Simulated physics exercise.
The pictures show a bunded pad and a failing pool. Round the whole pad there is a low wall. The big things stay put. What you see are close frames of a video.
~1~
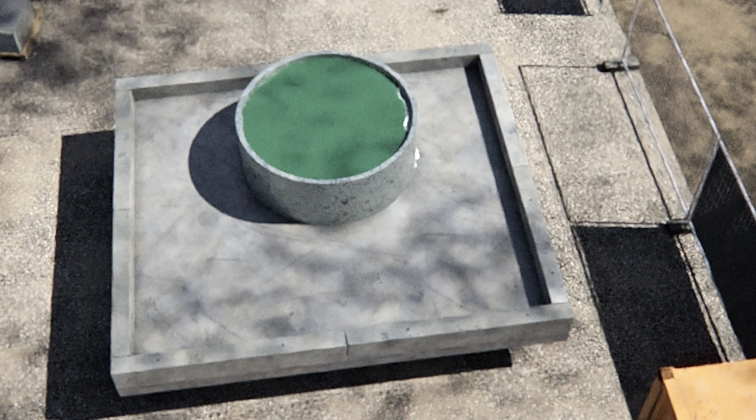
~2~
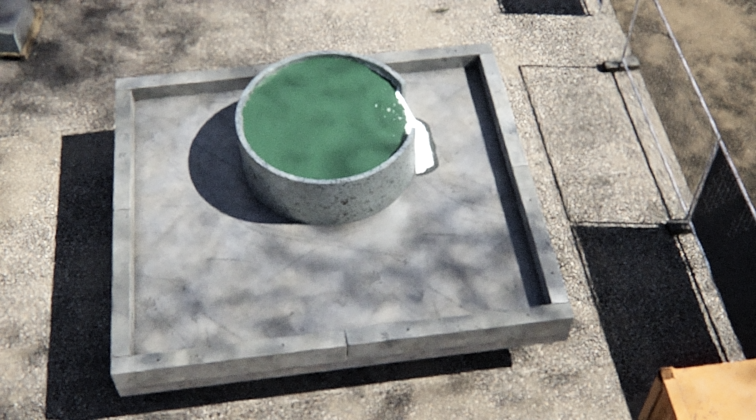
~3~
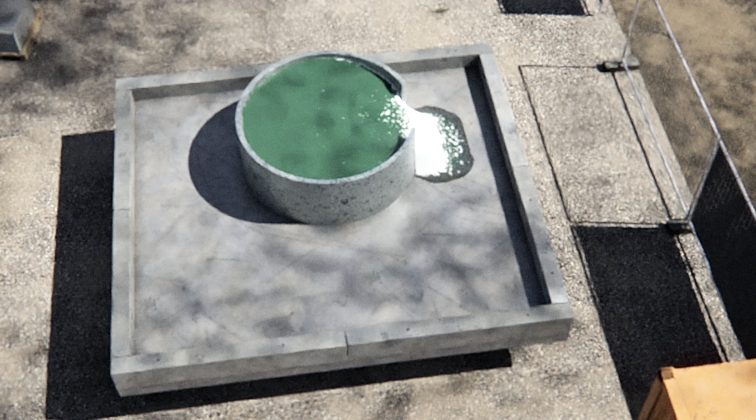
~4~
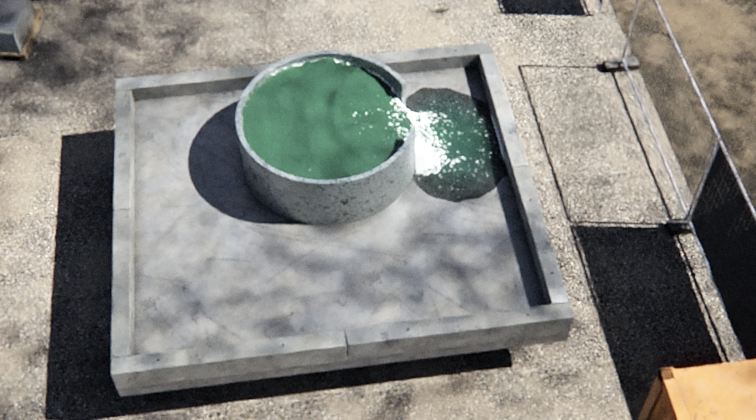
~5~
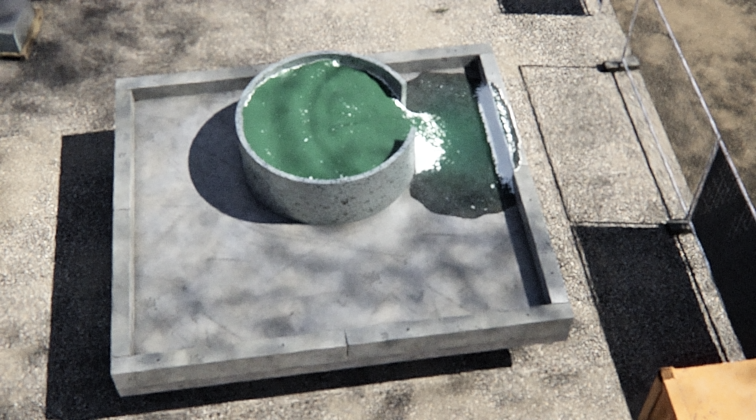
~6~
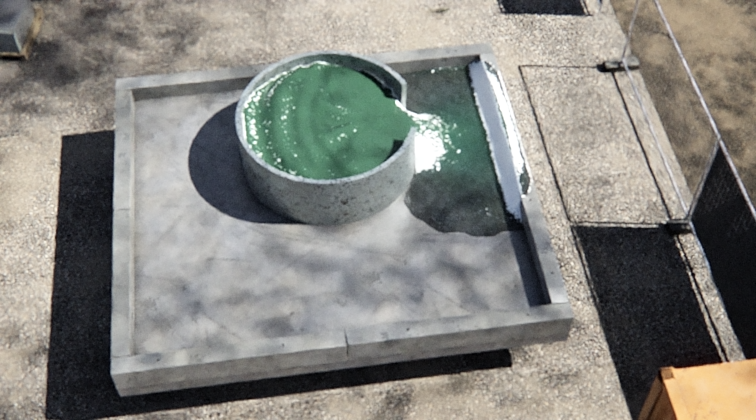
Green water poured from a gap in the right side of a round concrete pool, foaming white as it spread over the walled pad, reached the low right-hand wall and ran along it.
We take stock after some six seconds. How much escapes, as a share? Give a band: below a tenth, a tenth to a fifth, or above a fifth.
Out of it all, the share that escapes lands from a tenth up to a fifth.
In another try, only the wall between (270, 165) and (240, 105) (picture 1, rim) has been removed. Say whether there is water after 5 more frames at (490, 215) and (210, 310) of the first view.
First point bare, second point swamped.
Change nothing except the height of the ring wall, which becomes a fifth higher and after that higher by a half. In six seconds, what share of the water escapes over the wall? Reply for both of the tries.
8 % then 4 %.
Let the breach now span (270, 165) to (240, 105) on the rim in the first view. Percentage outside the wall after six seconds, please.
About 16 %.
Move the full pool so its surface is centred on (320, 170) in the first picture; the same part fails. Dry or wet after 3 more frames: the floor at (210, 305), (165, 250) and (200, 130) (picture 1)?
Untouched, untouched, untouched.
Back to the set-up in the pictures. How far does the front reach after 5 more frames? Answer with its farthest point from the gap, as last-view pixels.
Somewhere close to (537, 316).
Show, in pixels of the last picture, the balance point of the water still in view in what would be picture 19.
The balance point is around (369, 162).
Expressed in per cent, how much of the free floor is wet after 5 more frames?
I'd put it at roughly 25 per cent.
A moment on, water covers 20 % of the floor; the low wall has let 1 % over.
Next, water covers 25 % of the floor; the low wall has let 3 % over.
Then, water covers 40 % of the floor; the low wall has let 11 % over.
Later, water covers 70 % of the floor; the low wall has let 14 % over.
In the end, water covers 80 % of the floor; the low wall has let 15 % over.
